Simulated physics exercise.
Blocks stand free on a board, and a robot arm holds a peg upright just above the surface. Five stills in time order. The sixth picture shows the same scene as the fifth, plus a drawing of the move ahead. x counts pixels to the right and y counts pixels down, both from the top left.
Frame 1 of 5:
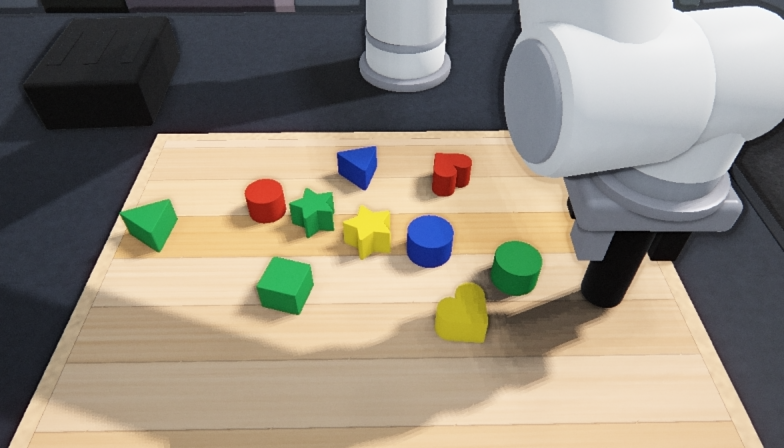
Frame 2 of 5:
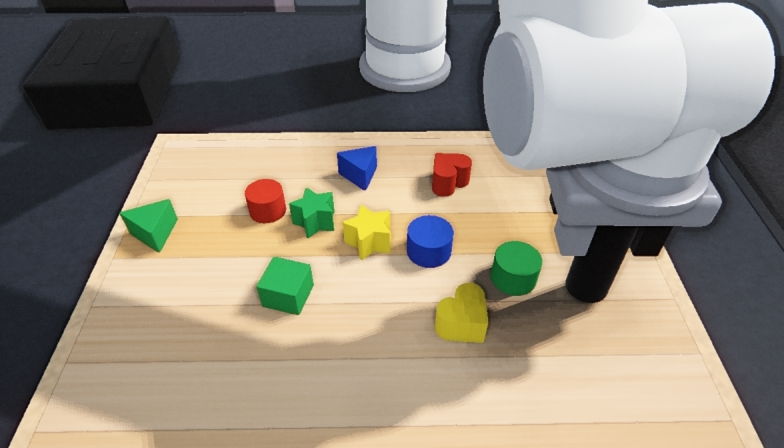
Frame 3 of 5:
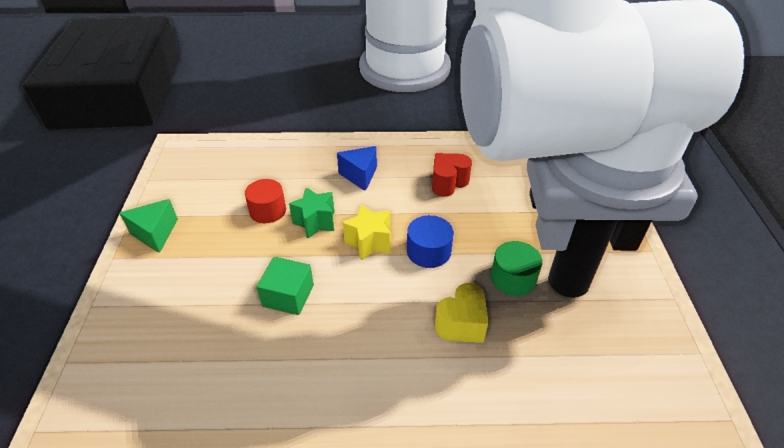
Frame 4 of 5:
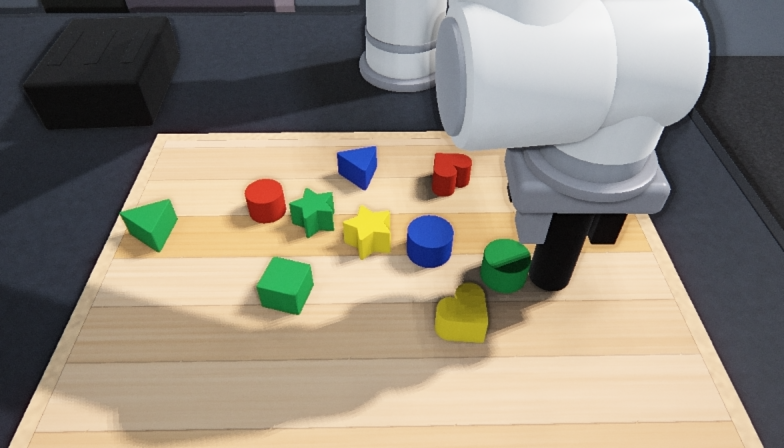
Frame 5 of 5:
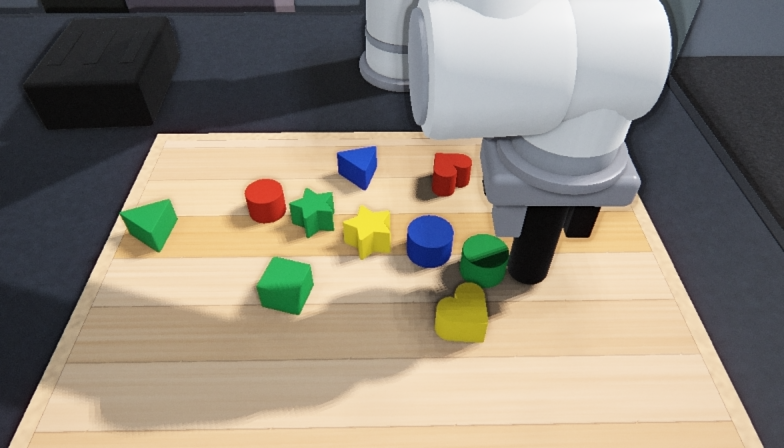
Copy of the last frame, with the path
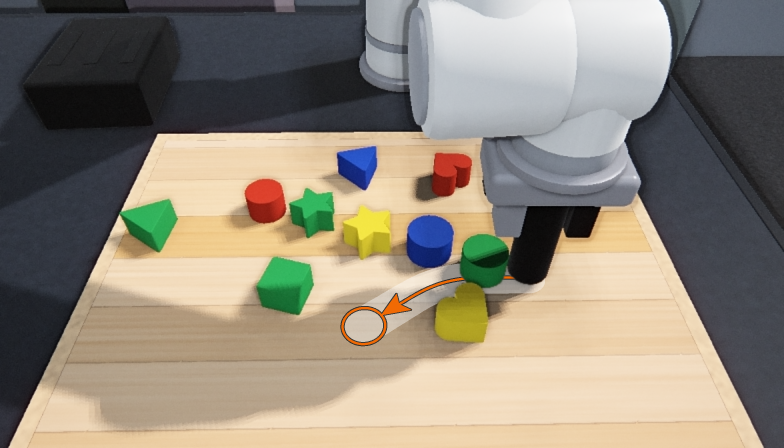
We see colourful blocks scattered on a wooden board as a robot arm moves its upright black peg leftward, reaching the green circular block and pushing it left toward the blue one while the other blocks stay still.
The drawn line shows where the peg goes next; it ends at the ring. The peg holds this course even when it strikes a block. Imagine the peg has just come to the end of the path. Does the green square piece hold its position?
The answer is yes.
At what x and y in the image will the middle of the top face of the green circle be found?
About (399, 242).
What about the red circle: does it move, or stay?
The red circle keeps its place.
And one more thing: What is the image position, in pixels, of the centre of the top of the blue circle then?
Its top centre lands on (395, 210).
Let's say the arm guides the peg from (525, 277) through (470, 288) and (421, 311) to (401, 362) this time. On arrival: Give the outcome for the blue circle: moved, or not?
Its place changes.
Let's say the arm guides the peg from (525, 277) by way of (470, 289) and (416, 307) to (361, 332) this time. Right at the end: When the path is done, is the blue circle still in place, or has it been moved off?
From what I can tell, it won't keep its place.
Path on the board, from (525, 277) over (467, 278) and (414, 296) to (364, 326).
On the path given first. One third of the way, peg at (467, 271); yellow star-shaped block at (360, 220); blue circle at (401, 217); green circle at (428, 244).
Two thirds of the way, peg at (414, 288); yellow star-shaped block at (357, 218), turned 15° anticlockwise; blue circle at (395, 210); green circle at (399, 242).
At the end, peg at (363, 318); red circle in place; green square piece in place; yellow star-shaped block at (357, 218), turned 15° anticlockwise; blue circle at (395, 210); green circle at (399, 242).
